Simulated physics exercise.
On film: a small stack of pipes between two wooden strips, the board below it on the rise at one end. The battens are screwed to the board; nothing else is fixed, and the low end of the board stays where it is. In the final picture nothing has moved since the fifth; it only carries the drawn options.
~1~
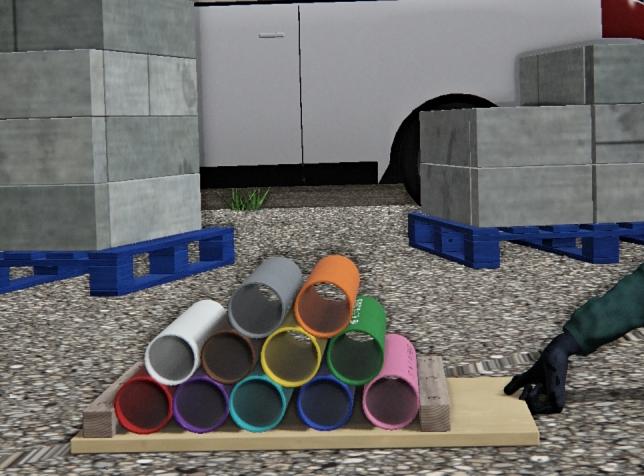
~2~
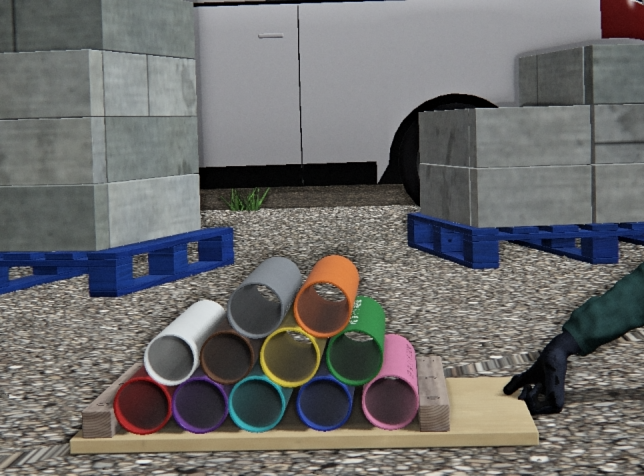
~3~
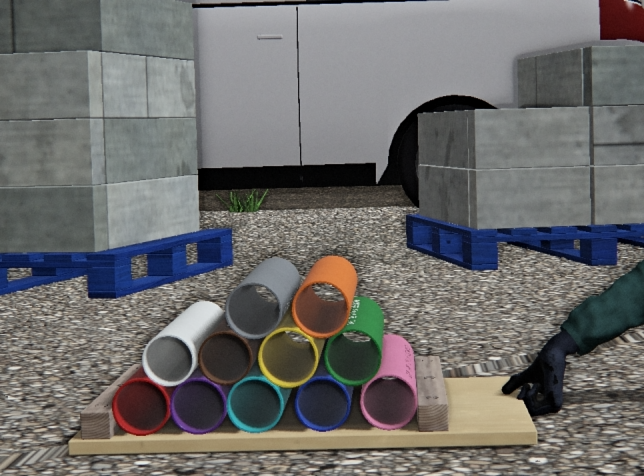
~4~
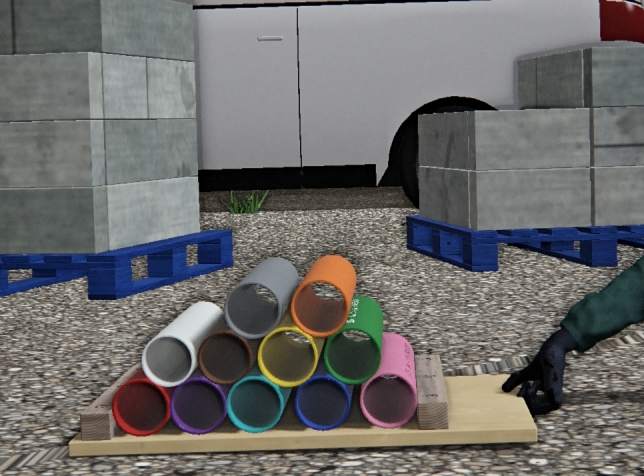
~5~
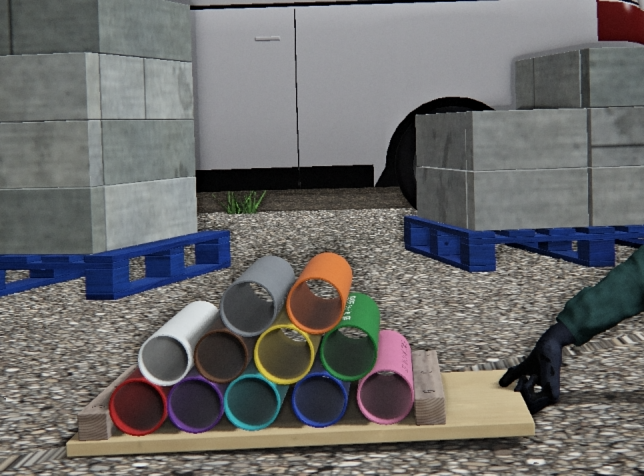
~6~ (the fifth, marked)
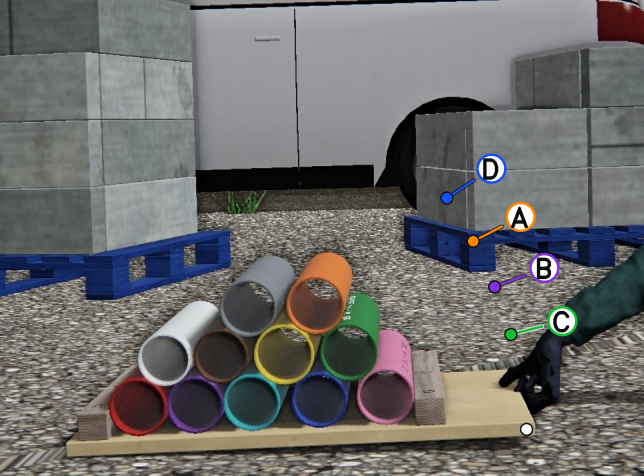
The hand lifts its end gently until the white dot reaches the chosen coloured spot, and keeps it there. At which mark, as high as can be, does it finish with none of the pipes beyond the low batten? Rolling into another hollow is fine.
No higher than B.
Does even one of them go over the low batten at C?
No.
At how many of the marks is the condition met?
Two of them.
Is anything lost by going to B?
No.
On the copy, A at (473, 241); B at (495, 287); C at (511, 334); D at (447, 198); the white dot at (526, 429).
On B. First, board at 14°.
Then, board at 20°.
Finally, board at 20°, none over the low batten.
By contrast, A four over the low batten (brown, yellow, white, grey); C none over the low batten; D six over the low batten.
